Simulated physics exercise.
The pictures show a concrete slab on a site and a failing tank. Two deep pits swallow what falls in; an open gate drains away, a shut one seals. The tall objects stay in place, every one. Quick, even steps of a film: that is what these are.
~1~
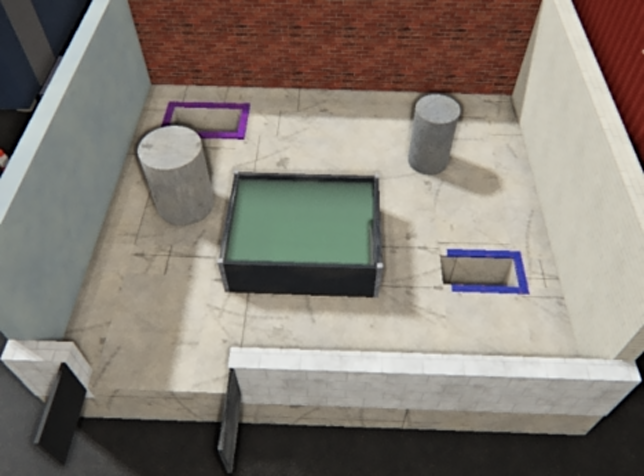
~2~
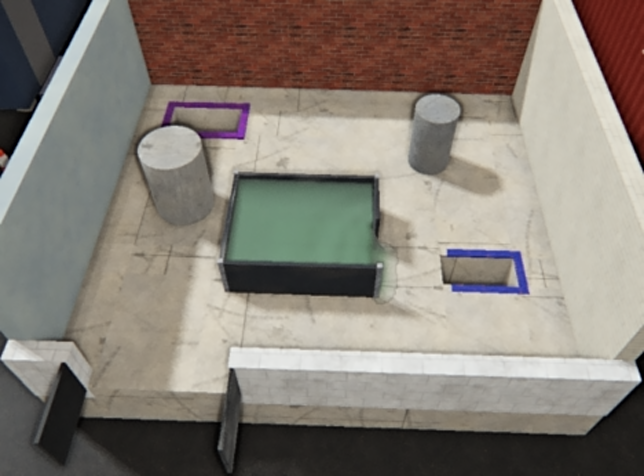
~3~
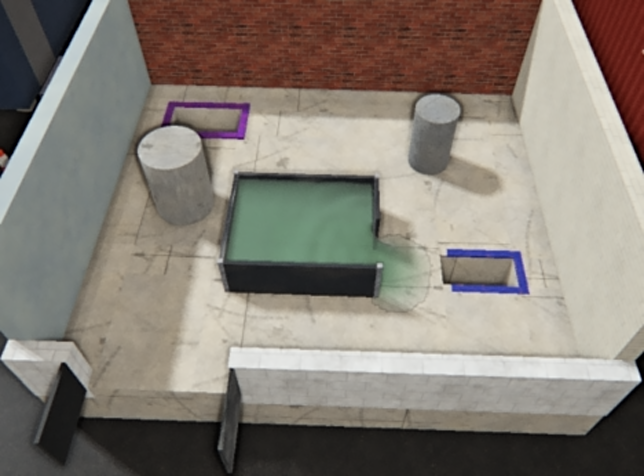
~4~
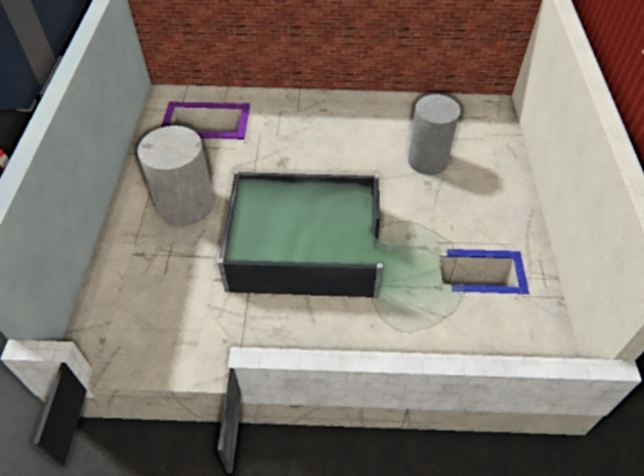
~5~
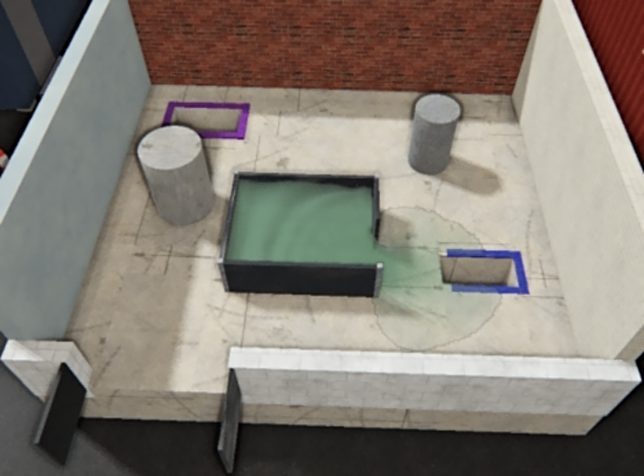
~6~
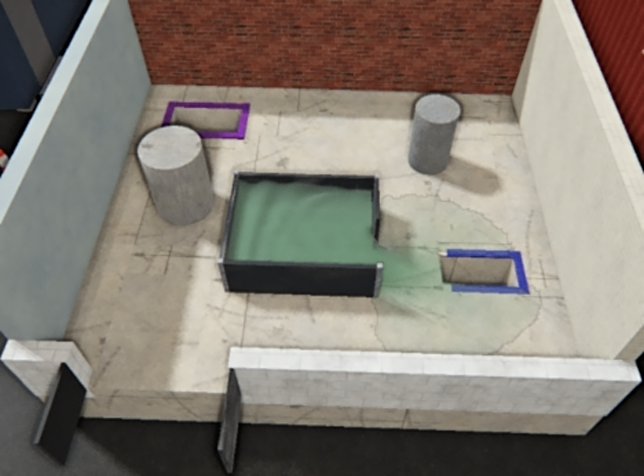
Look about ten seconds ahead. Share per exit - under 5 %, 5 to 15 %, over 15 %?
Gate: Under 5 %. Purple pit: Under 5 %. Blue pit: Over 15 %.
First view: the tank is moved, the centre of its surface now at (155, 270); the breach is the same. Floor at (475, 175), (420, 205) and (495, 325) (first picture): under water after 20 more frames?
One after the other: Under water, awash, awash.
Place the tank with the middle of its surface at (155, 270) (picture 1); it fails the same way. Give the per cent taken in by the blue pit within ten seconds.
I'd put the blue pit at 35 % of the whole.
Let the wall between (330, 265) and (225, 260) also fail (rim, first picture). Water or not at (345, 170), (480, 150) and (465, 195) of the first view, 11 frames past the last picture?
First spot spared, second spot spared, third spot spared.
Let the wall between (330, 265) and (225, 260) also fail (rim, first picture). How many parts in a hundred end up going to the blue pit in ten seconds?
The blue pit takes 15 per cent.
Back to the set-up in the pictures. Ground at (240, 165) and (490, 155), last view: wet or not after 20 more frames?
First spot spared; second spot swamped.
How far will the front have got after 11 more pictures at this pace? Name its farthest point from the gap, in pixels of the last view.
I'd say near (518, 129).
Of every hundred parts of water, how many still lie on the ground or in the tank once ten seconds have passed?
I reckon around 54 in a hundred.
A moment on, water covers 20 % of the floor; the gate 0 %, the purple pit 0 %, the blue pit 9 %.
Next, water covers 20 % of the floor; the gate 0 %, the purple pit 0 %, the blue pit 16 %.
Then, water covers 25 % of the floor; the gate 0 %, the purple pit 0 %, the blue pit 25 %.
Later, water covers 45 % of the floor; the gate 0 %, the purple pit 0 %, the blue pit 36 %.
In the end, water covers 70 % of the floor; the gate 1 %, the purple pit 0 %, the blue pit 45 %.
